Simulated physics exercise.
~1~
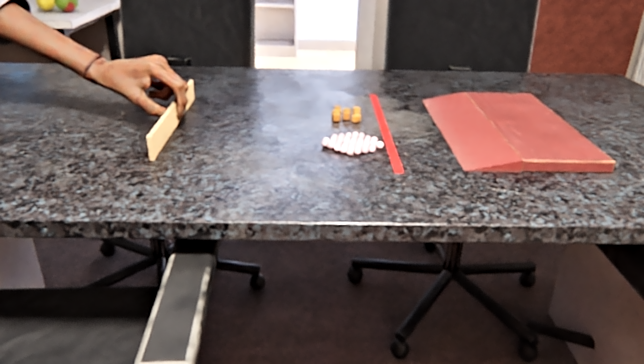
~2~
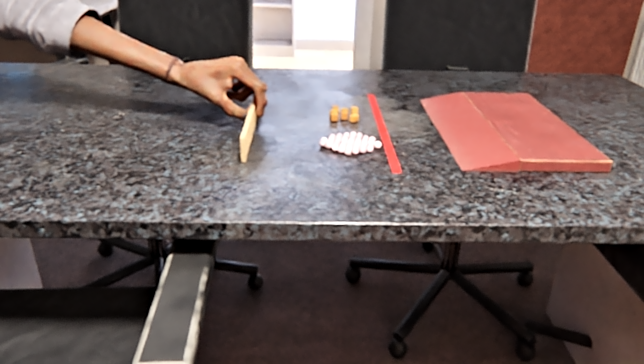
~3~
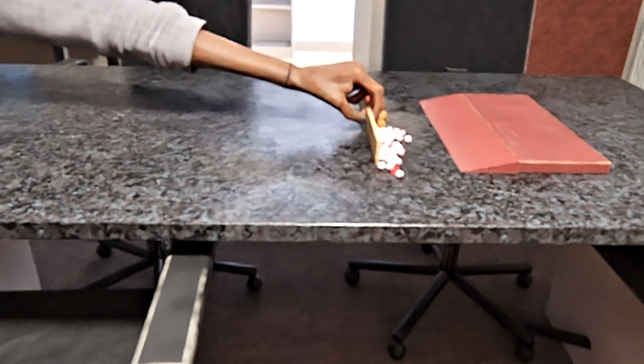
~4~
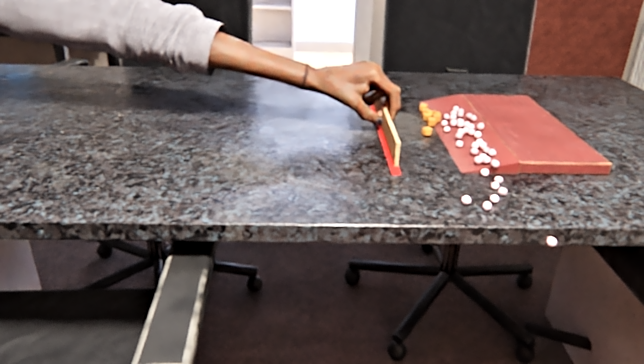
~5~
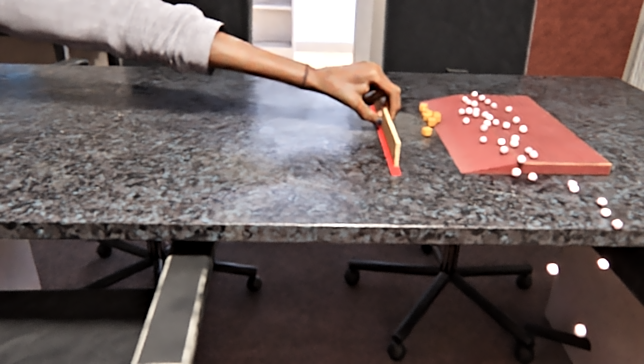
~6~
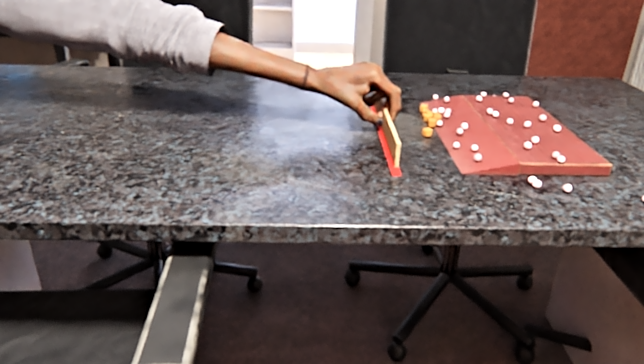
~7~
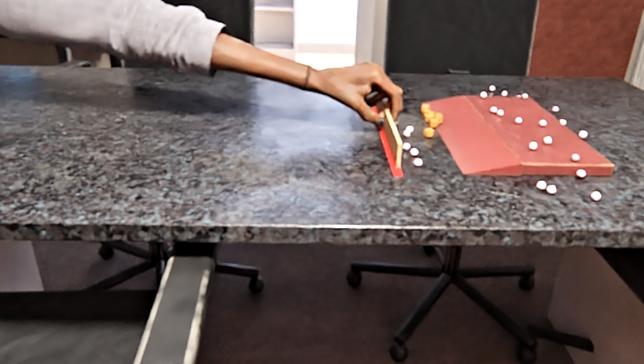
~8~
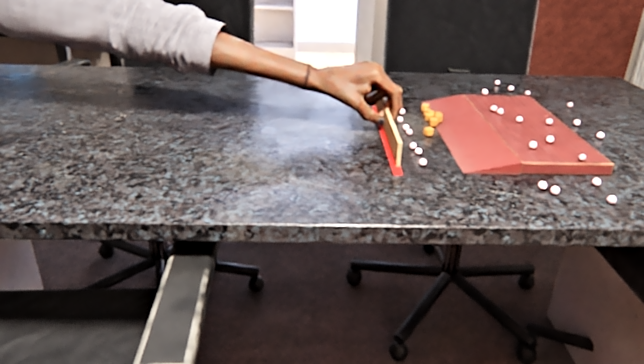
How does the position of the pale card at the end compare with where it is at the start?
At the start the card stands towards the left side of the counter, well away from the small balls. At the end it stands farther right, held against the red tape just short of the red ramp.
